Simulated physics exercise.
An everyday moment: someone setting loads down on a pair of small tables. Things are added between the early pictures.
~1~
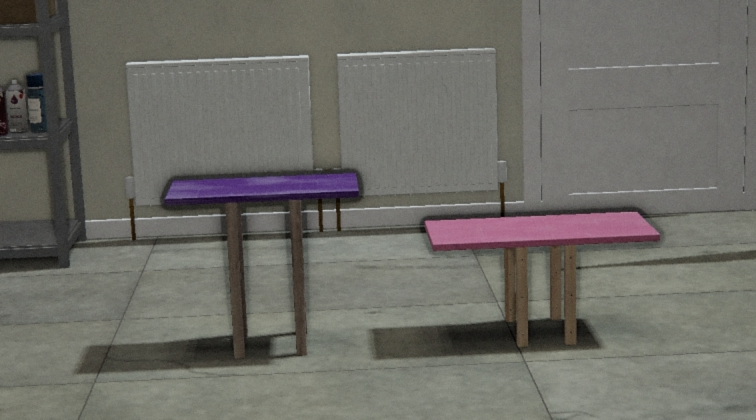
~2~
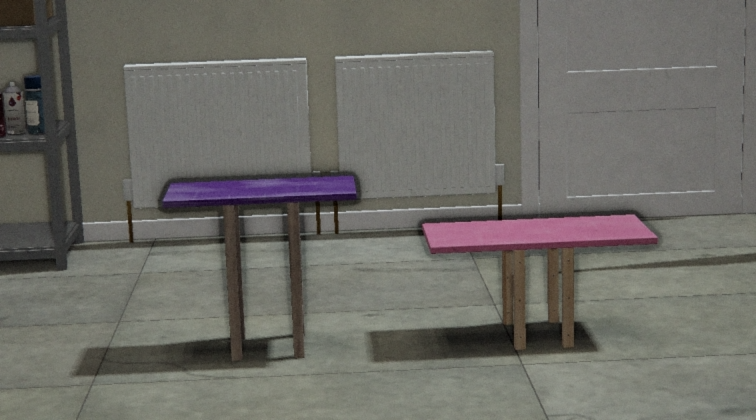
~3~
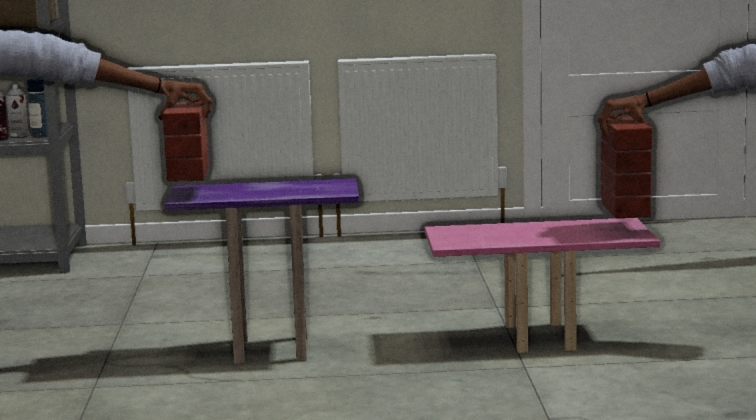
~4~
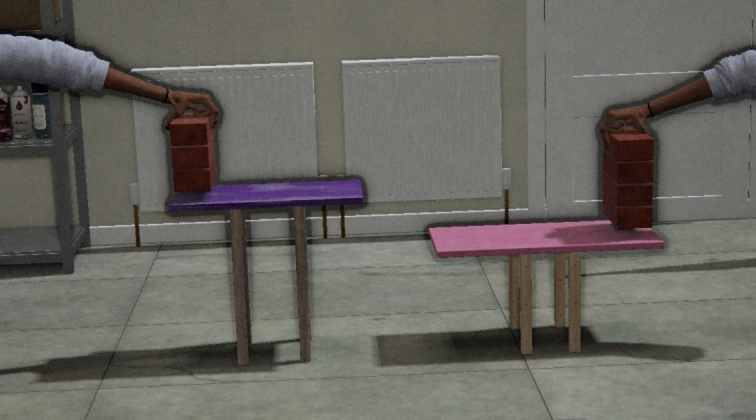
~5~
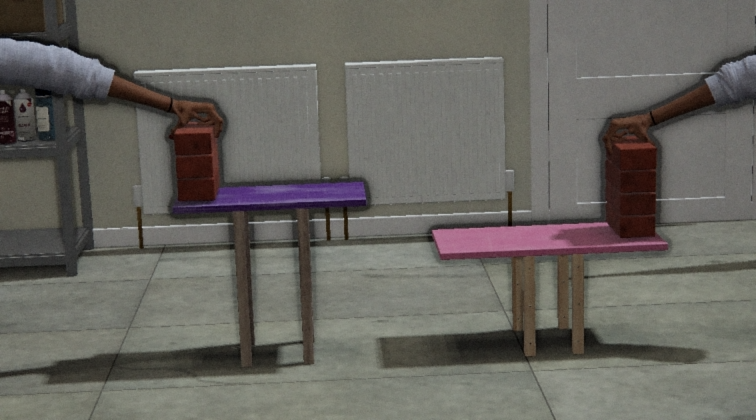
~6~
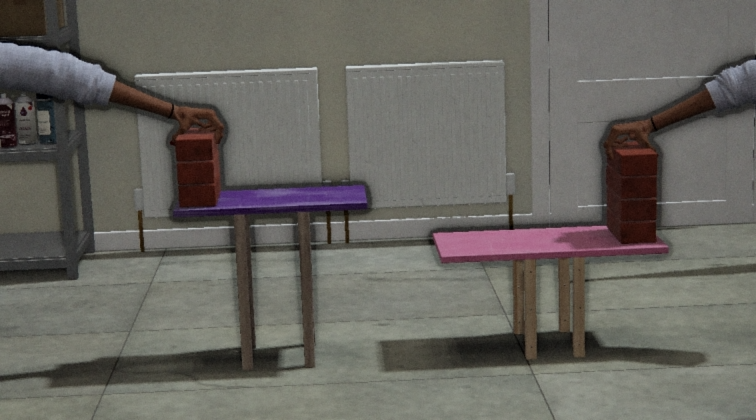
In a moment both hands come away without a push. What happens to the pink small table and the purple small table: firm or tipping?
In the end the pink small table goes over; the purple small table goes over.
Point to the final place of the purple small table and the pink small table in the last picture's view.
The purple small table around (122, 279); the pink small table around (644, 256).
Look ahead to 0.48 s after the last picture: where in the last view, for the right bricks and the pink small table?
The right bricks at (698, 235), the pink small table at (601, 240).
Then, 0.48 s on from there, pink small table turned 29° from its first pose near (601, 240); purple small table turned 14° from its first pose near (231, 199).
Then, 0.72 s on from there, pink small table turned 58° from its first pose near (648, 249); purple small table turned 50° from its first pose near (152, 235).
In the end, the pink small table overbalances, near (644, 256); the purple small table overbalances, near (122, 279).
